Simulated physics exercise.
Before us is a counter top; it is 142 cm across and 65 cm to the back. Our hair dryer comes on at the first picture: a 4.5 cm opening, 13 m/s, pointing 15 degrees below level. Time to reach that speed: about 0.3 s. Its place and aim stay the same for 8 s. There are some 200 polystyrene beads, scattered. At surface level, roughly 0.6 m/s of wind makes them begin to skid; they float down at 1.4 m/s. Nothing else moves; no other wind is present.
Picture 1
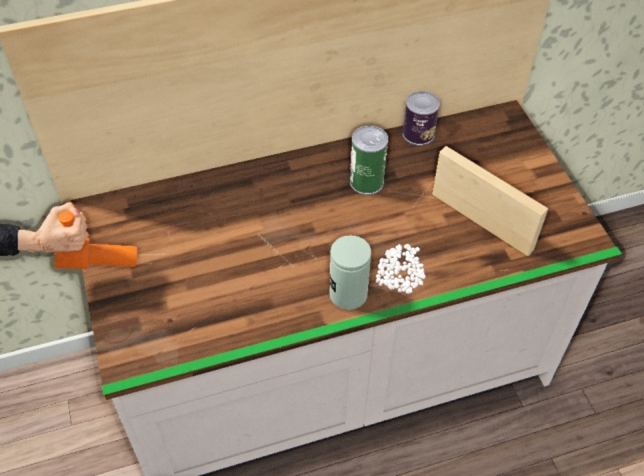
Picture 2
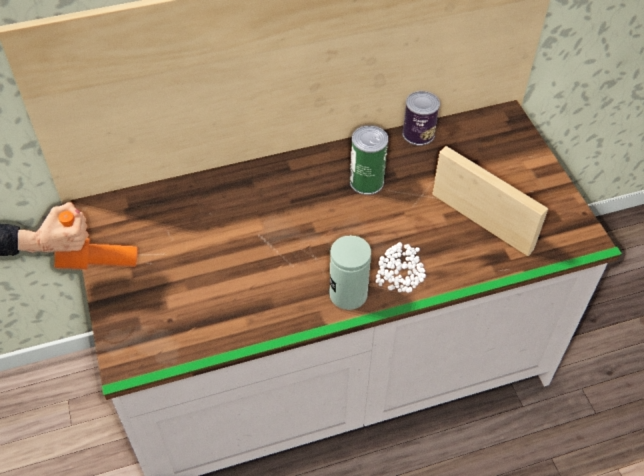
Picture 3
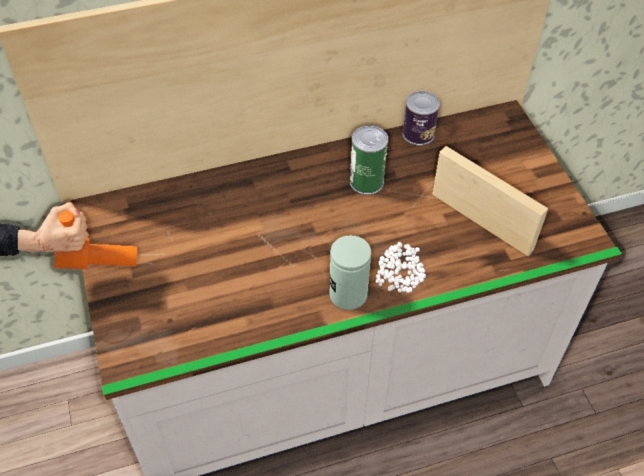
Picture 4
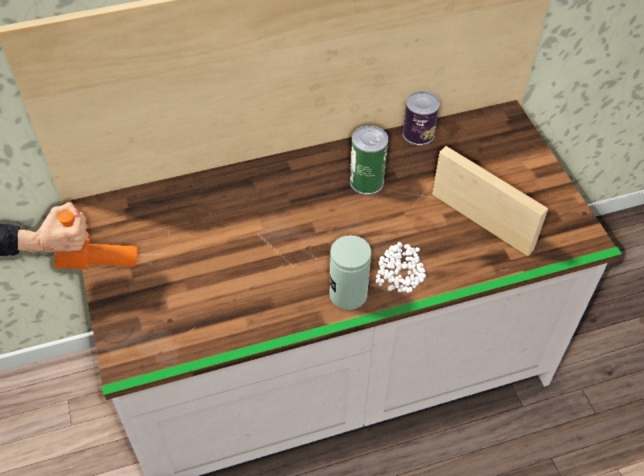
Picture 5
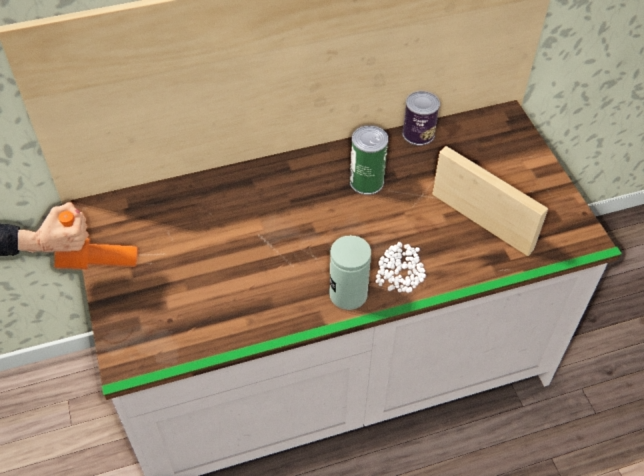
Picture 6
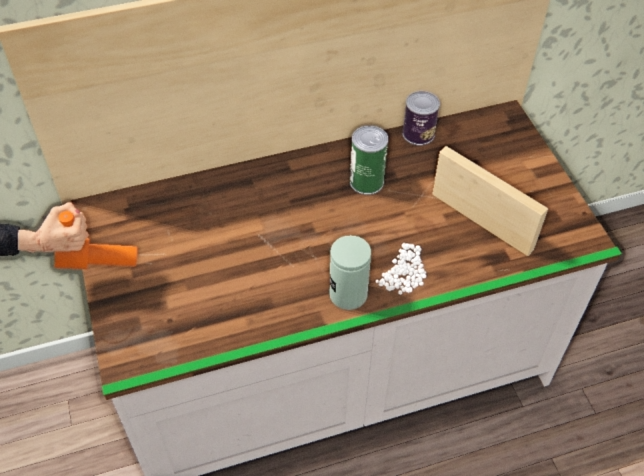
White beads shifting slightly beside a pale green jar on a wooden counter, after sitting still while a hand holds an orange hair dryer.
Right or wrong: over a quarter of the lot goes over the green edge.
Right.
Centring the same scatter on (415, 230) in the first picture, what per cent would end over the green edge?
Then roughly 100 percent would end up there.
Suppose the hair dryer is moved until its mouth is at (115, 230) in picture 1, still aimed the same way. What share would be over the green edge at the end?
I'd put it at around 100 per cent.
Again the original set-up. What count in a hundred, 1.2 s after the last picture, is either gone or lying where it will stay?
The share is roughly 90 %.
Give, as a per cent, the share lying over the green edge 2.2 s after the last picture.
Close to 100 %.
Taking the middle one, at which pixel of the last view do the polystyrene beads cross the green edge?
About (485, 291).
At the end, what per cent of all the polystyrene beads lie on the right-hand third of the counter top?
I'd put it at about 0 percent.
Then, 1.2 s after the last picture the count stands so, 96 % are over the green edge.
Then, 2.2 s after the last picture the count stands so, 98 % are over the green edge.
Then, 4.1 s after the last picture the count stands so, 98 % are over the green edge.
Then, 7.7 s after the last picture, at the end, 98 % are over the green edge.
